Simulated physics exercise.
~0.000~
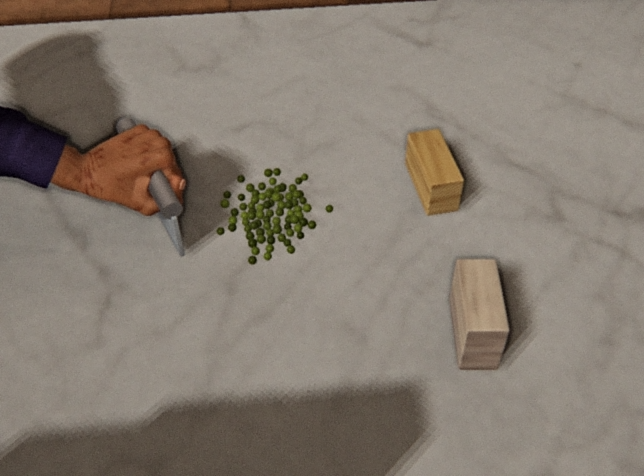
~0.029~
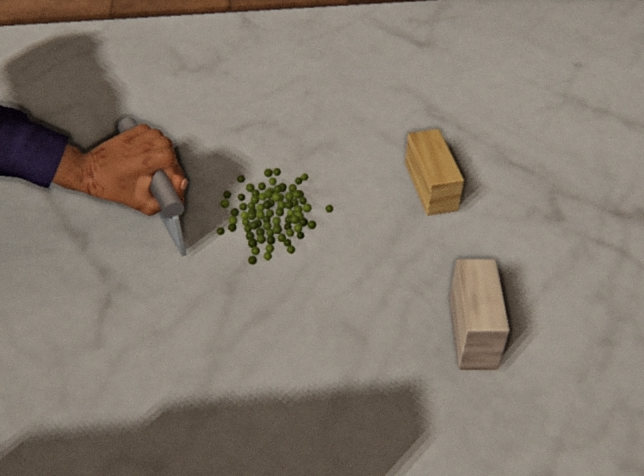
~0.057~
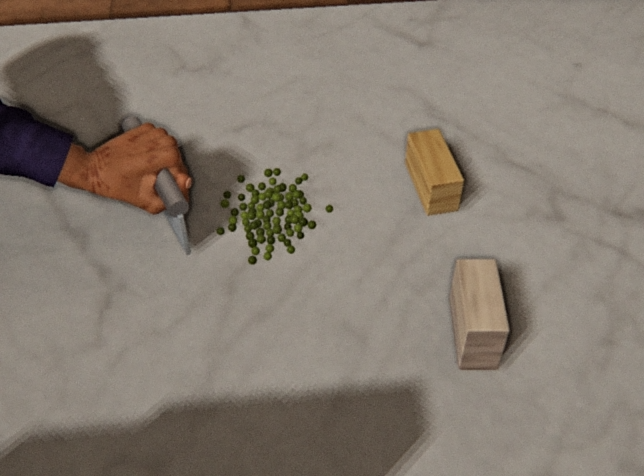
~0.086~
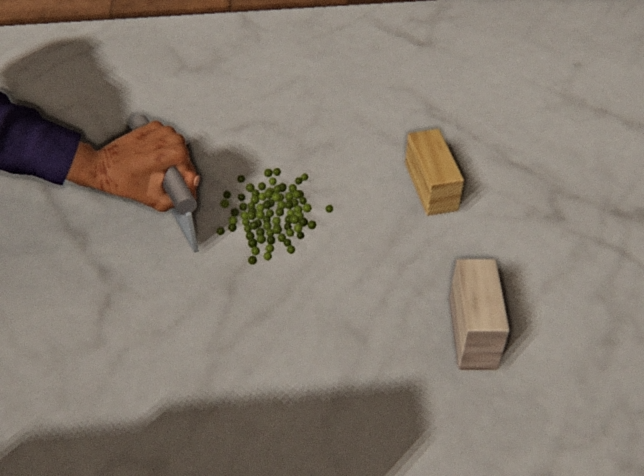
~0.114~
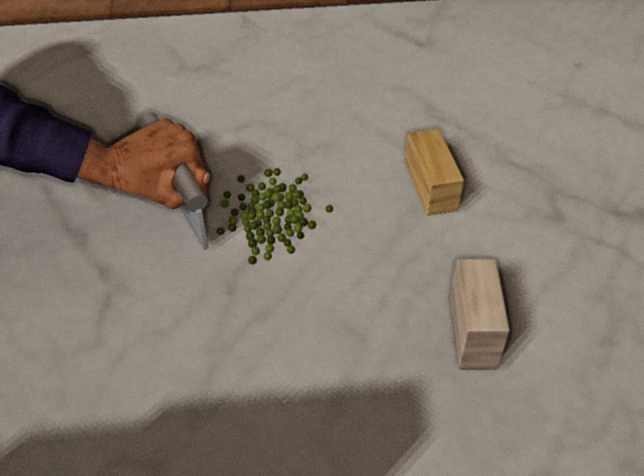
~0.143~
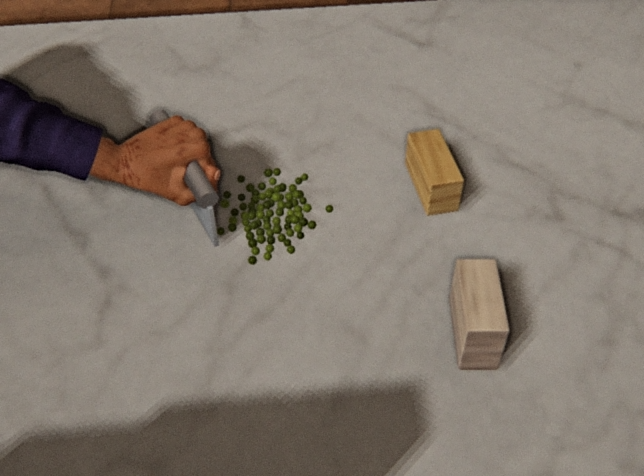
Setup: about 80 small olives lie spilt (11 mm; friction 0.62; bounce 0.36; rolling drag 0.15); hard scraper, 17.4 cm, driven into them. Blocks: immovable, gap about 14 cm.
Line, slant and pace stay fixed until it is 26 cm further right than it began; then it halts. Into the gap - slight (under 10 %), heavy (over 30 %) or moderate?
Into the gap: Few.
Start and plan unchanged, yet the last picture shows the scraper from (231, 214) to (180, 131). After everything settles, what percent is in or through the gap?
Through 5.
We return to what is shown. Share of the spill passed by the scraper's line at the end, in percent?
35 %.
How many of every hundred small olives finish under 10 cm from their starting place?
Estimate: About 35 percent.
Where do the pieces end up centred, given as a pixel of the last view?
Near (386, 179).
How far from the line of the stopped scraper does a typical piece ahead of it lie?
I'd estimate near 3 centimetres.
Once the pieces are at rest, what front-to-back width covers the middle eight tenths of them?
18 cm.
Then, at 0.41 s, scraper 16 cm from its start, spill 15 cm wide; round the far block 10 %, held up before the blocks 90 %.
After 0.67 s, scraper 27 cm from its start, spill 19 cm wide; round the far block 30 %, held up before the blocks 70 %.
Then, at 0.90 s, scraper 27 cm from its start, spill 21 cm wide; round the far block 35 %, held up before the blocks 65 %.
In the end, at 1.1 s, in or through the gap 0 %, round the near block 0 %, round the far block 35 %, held up before the blocks 65 %.
